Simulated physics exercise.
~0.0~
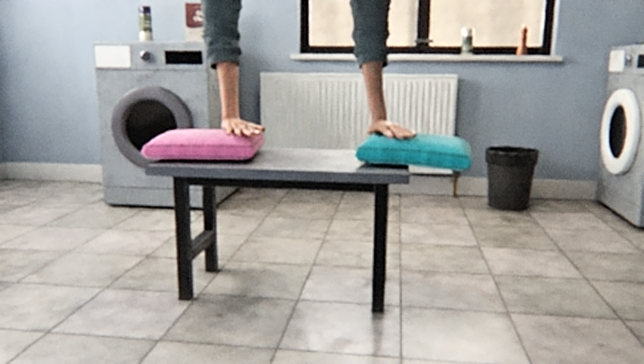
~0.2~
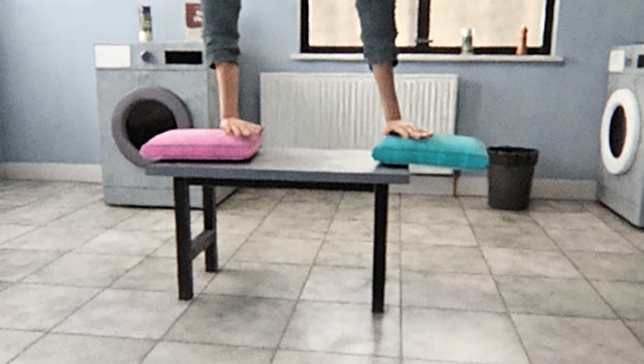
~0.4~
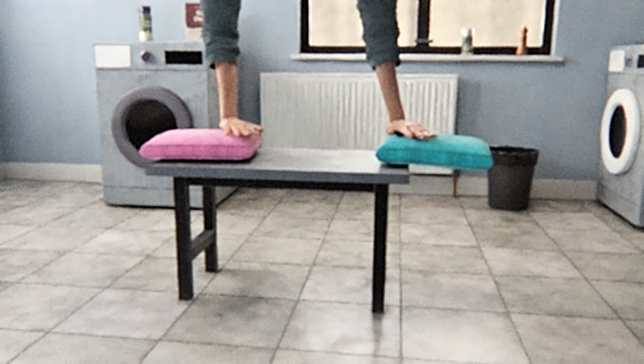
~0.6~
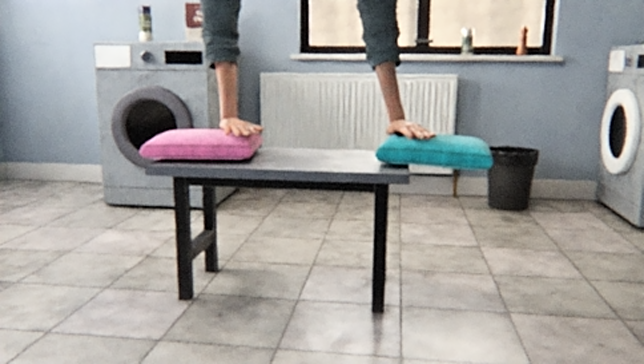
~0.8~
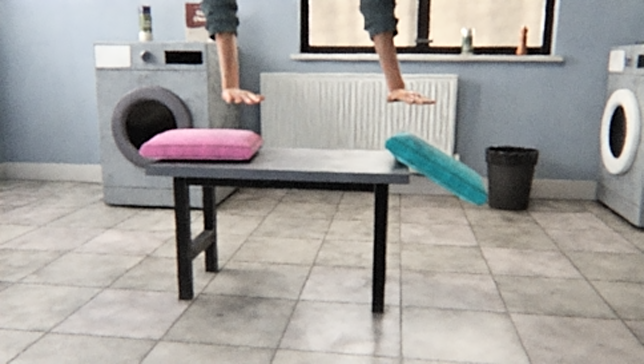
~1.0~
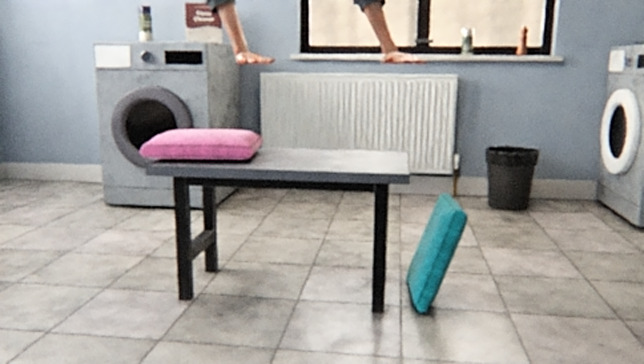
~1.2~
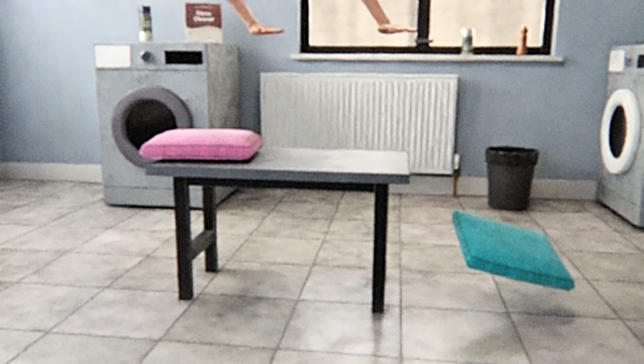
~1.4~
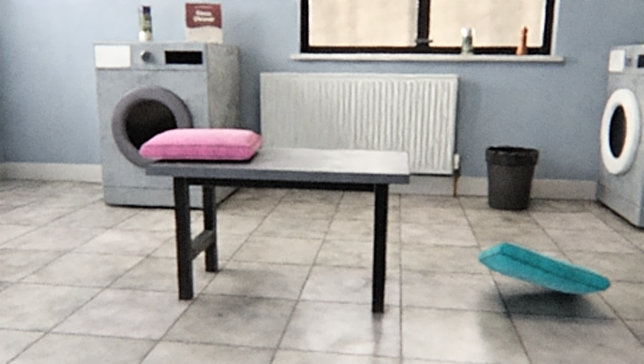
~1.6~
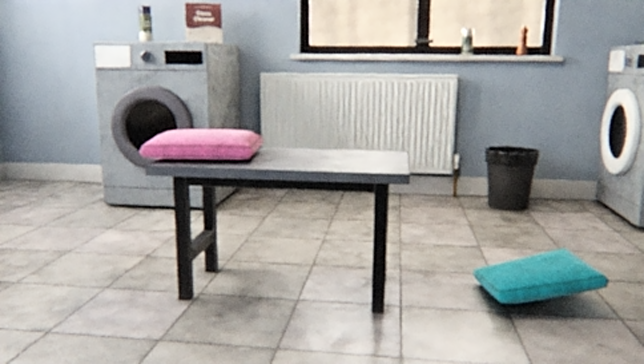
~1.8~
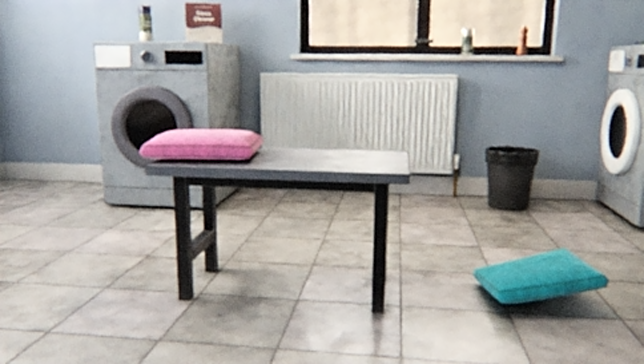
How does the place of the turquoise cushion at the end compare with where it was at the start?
At the start the turquoise cushion was on the right end of the table, under a hand. At the end it lay on the tiled floor to the right of the table.
In a laundry room, two hands resting on a pink pillow and a turquoise cushion slid the cushion partly past the right end of a small table, then lifted away, and it tipped off onto the floor while the pillow stayed put.
